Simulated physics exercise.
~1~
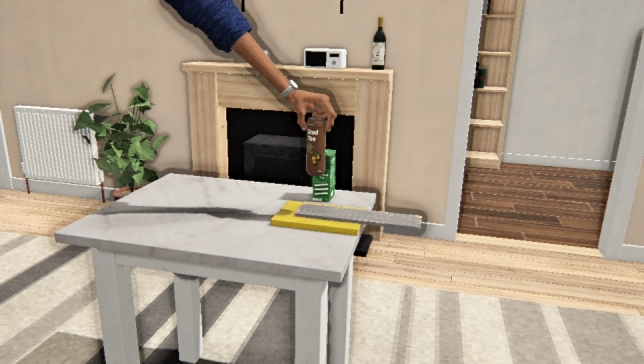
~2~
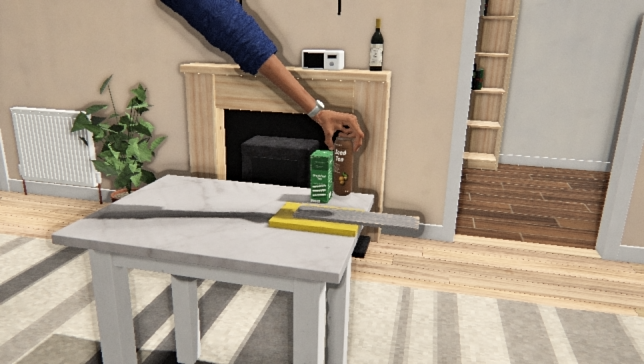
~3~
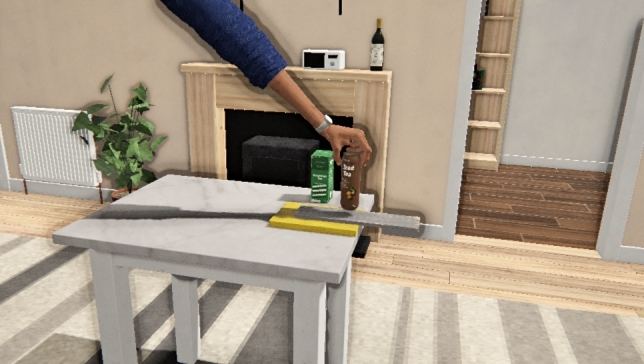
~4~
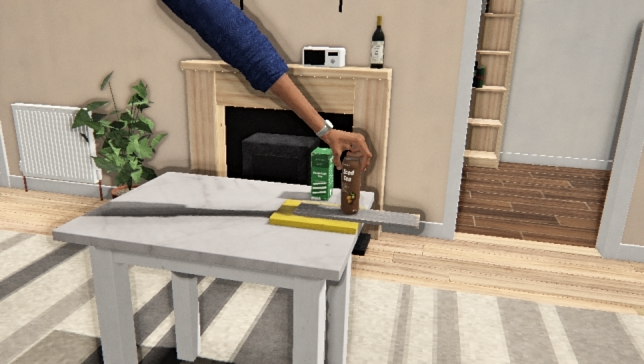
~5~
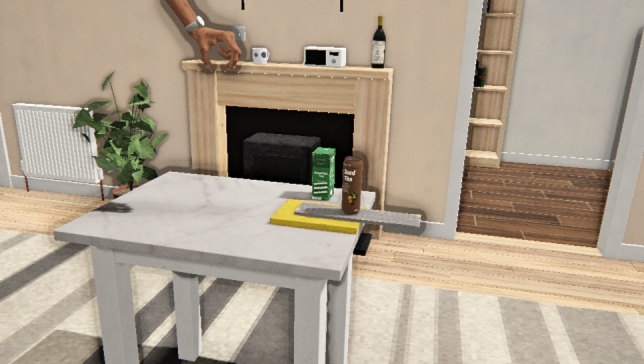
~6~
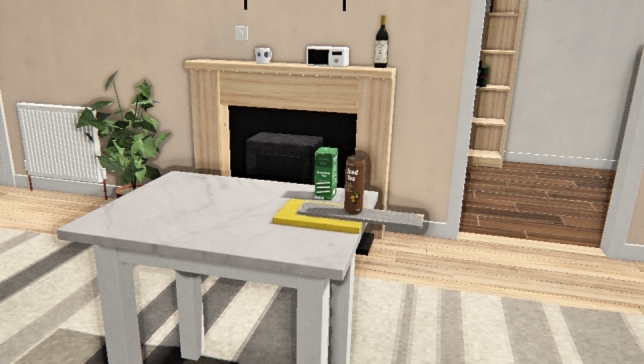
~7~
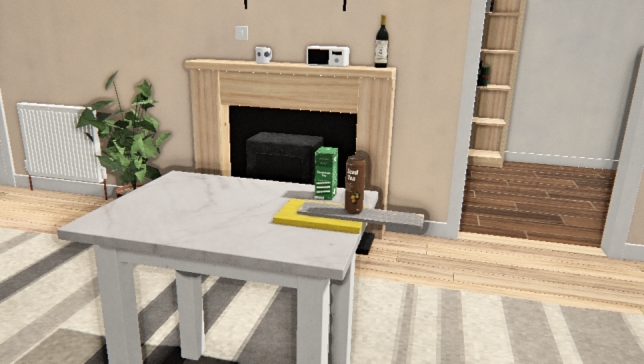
Hand lowering a brown can beside a green carton near a table's edge, releasing it and withdrawing, everything staying in place.
